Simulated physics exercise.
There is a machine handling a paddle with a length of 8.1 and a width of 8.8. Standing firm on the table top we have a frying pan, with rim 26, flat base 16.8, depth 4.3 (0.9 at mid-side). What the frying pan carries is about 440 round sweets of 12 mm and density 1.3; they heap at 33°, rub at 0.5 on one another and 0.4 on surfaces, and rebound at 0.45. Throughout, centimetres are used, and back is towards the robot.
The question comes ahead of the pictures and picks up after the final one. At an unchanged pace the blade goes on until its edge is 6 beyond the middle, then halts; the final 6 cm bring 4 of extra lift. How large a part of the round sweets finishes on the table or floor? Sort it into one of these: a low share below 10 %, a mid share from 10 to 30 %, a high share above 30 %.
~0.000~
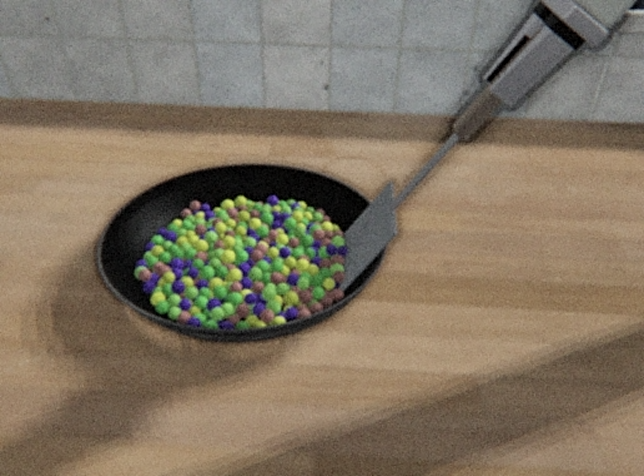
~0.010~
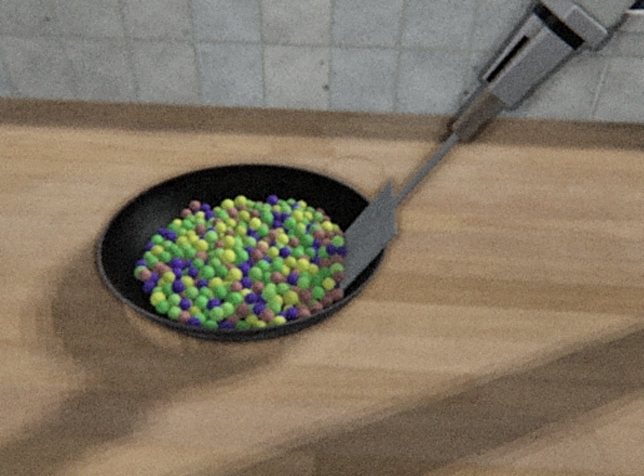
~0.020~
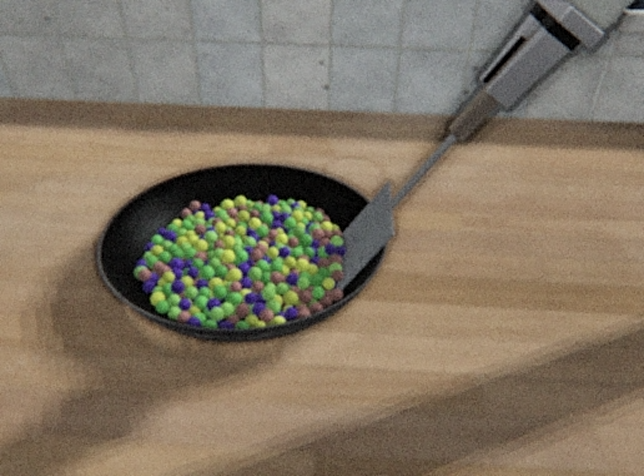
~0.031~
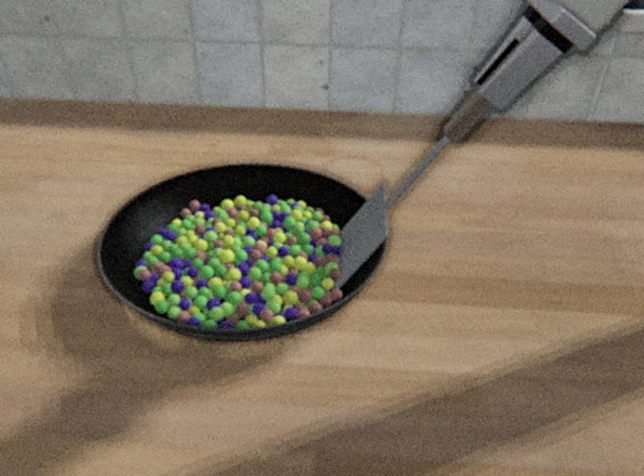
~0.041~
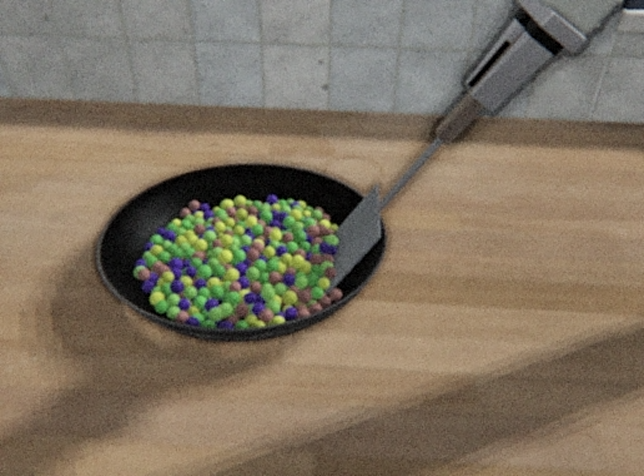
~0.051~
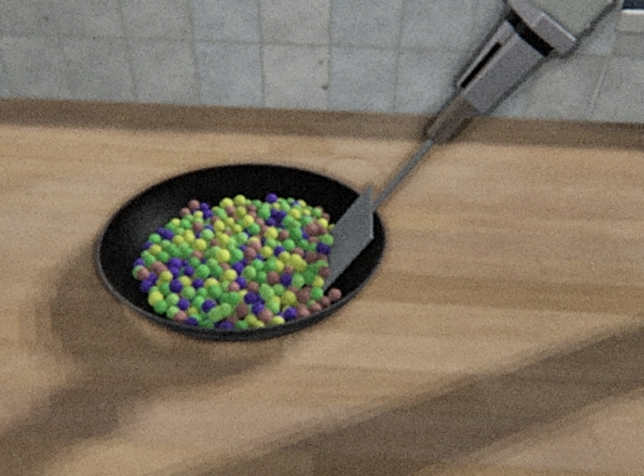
A low share, below 10 %.
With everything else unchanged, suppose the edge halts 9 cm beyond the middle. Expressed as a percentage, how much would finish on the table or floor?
Then about 20 per cent.
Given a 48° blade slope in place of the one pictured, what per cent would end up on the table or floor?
Some 5 in a hundred.
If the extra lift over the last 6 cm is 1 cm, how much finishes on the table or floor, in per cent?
Result: Approx. 0 %.
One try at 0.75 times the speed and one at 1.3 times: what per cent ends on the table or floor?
Near 0 and near 10 percent respectively.
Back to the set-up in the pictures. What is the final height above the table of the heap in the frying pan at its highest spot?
Close to 5.5 centimetres high.
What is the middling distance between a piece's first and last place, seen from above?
It works out to roughly 3 cm.
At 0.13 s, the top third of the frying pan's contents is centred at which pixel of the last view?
It sits at about (230, 243).
By 0.13 s, sloping 57°, highest piece 5 above the table; 445 in the frying pan.
By 0.21 s, sloping 57°, highest piece 6 above the table; 445 in the frying pan.
By 0.45 s, sloping 57°, highest piece 6 above the table; 437 in the frying pan, 6 on the table or floor, 2 on the blade or in flight.
By 1.50 s, sloping 57°, highest piece 5 above the table; 437 in the frying pan, 8 on the table or floor.
Final count, 437 in the frying pan, 8 on the table or floor. That is 2 % on the table or floor.
